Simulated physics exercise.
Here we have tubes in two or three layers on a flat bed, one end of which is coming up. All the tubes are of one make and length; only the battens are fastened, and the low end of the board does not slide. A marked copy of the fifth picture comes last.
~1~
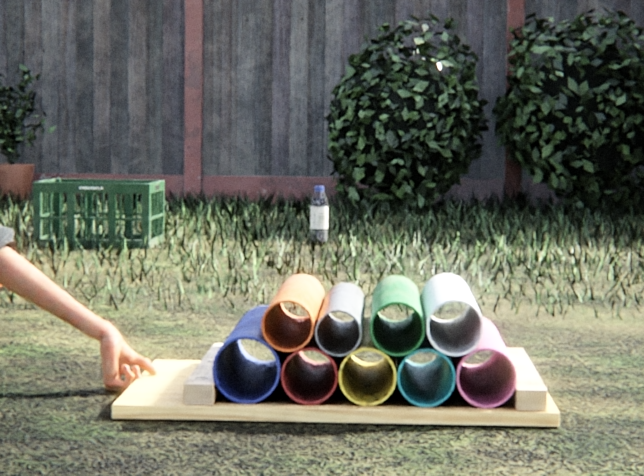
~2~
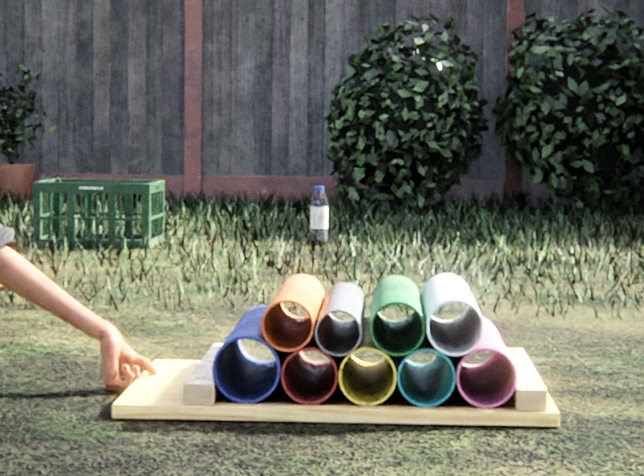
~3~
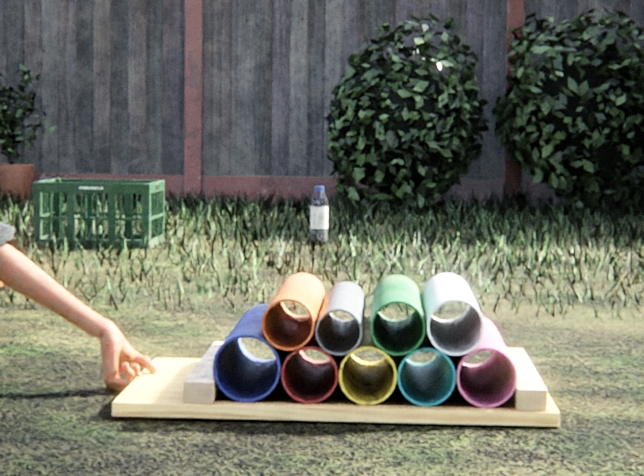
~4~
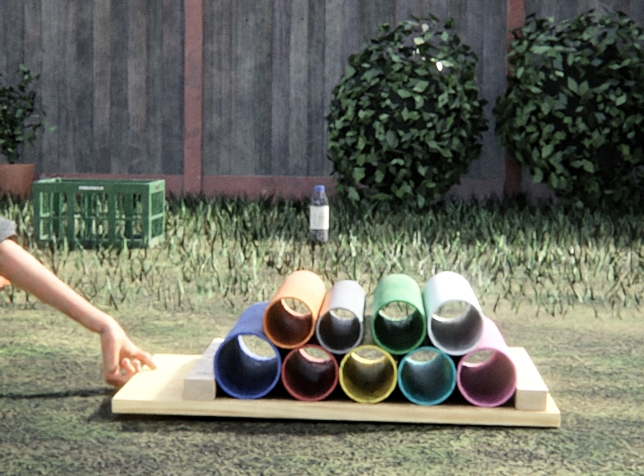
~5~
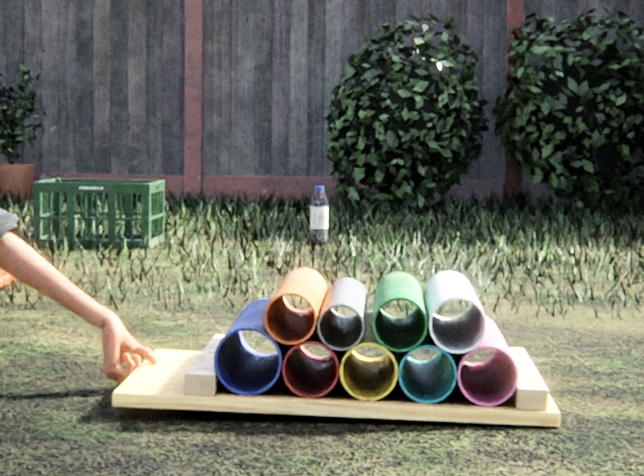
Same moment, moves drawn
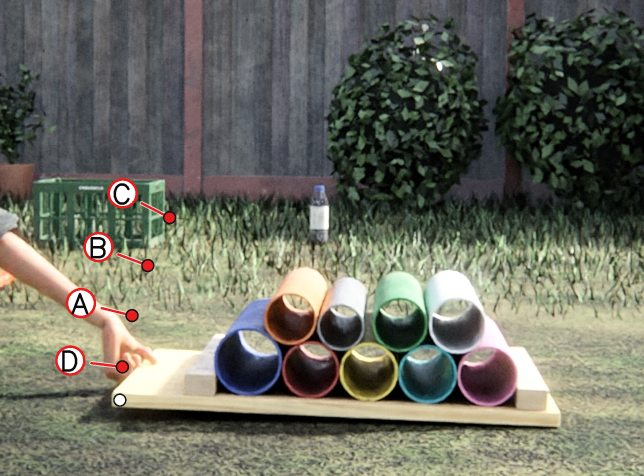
At the start, nine colourful tubes sit stacked in two rows between pale blocks on a wooden board on the grass, a hand at its left end. The hand then slowly raises that end a little, and the board tilts slightly, the tubes still stacked together as its right end stays down.
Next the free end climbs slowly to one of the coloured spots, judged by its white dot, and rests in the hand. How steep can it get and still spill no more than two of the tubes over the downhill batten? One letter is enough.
The last mark within the limit is C.
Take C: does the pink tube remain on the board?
The pink tube: Yes.
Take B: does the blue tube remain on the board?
Yes.
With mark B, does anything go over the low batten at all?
No, at B.
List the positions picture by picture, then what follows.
Pink tube (486, 377); white tube (455, 328); orange tube (288, 326), in the first frame.
Orange tube (288, 326); grey tube (338, 333), in the second frame.
Board (340, 379); blue tube (247, 368); yellow tube (368, 376), in the third frame.
Board (340, 378); blue tube (247, 366); red tube (310, 373), in the fourth frame.
Board (340, 375); blue tube (248, 361); red tube (311, 370), in the fifth frame.
On the copy, A at (132, 316); B at (148, 266); C at (169, 218); D at (123, 367); the white dot at (120, 400).
On C. First, board at 16°.
Then, board at 27°.
Finally, board at 27°, none over the low batten.
By contrast, A none over the low batten; B none over the low batten; D none over the low batten.
